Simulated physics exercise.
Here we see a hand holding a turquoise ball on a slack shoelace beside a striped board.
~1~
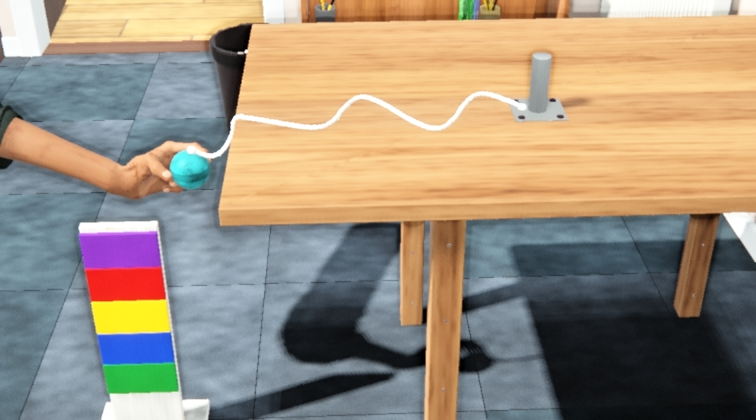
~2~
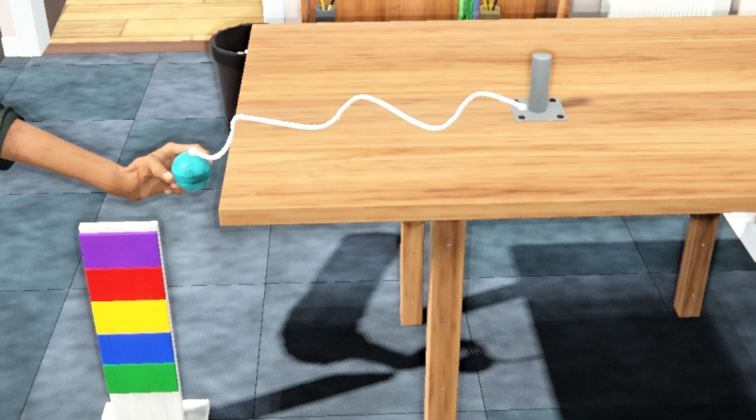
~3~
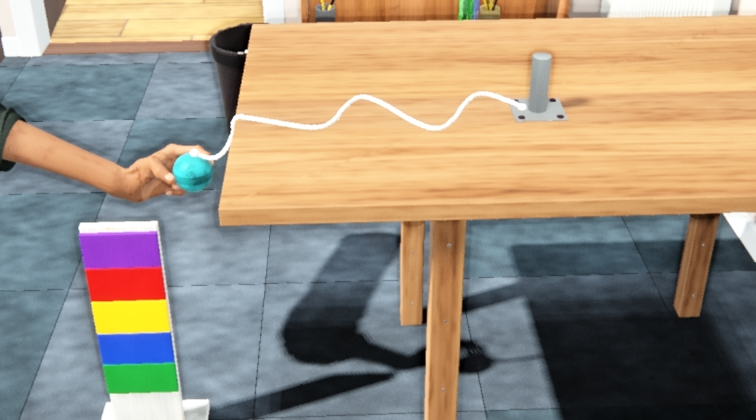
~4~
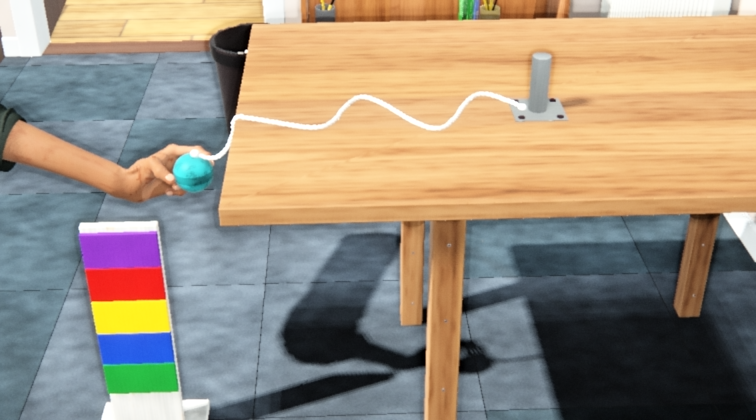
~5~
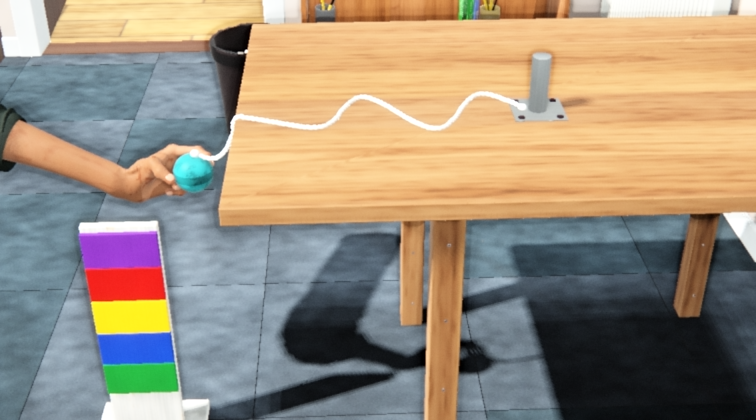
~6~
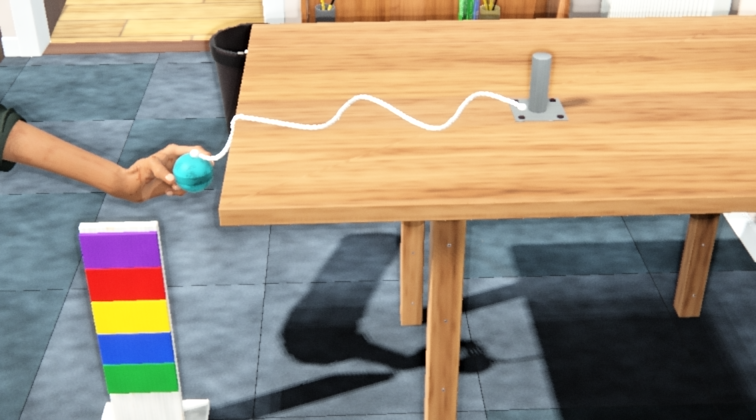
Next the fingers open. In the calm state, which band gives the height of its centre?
The yellow band gives it.
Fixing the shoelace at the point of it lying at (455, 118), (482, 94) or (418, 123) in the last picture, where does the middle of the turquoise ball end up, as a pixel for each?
Pixel spots, one per try: About (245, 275), (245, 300), (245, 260).
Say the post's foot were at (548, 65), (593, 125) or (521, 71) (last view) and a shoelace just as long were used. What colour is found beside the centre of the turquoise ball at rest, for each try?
In turn, red, then red, then yellow.
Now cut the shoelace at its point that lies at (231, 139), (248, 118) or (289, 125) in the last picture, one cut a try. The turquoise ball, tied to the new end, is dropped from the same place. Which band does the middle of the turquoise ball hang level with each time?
First try: Red; second try: Purple; third try: Above them all.
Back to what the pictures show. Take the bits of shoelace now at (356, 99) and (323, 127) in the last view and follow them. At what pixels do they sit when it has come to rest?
They finish close to (255, 118) and close to (238, 169).
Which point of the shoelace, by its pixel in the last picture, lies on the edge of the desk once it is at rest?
Position: Approx. (346, 107).
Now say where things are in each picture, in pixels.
Turquoise ball (190, 169); purple (120, 252); red (126, 286); yellow (131, 318); blue (136, 350); green (141, 380), in the first frame.
Turquoise ball (192, 171); shoelace through (487, 94) (449, 124) (389, 106) (336, 119) (260, 120), in the second frame.
Turquoise ball (193, 172), in the third frame.
Turquoise ball (193, 173); shoelace through (487, 94) (449, 124) (389, 106) (336, 119) (260, 120), in the fourth frame.
Turquoise ball (193, 173), in the fifth frame.
Turquoise ball (193, 173); shoelace through (487, 94) (449, 124) (389, 106) (336, 119) (260, 120), in the sixth frame.
Soon after, ball near (239, 302); level with yellow.
After that, ball near (254, 320); level with yellow.
In the end, ball near (250, 320); level with yellow. The shoelace holds its middle at yellow.
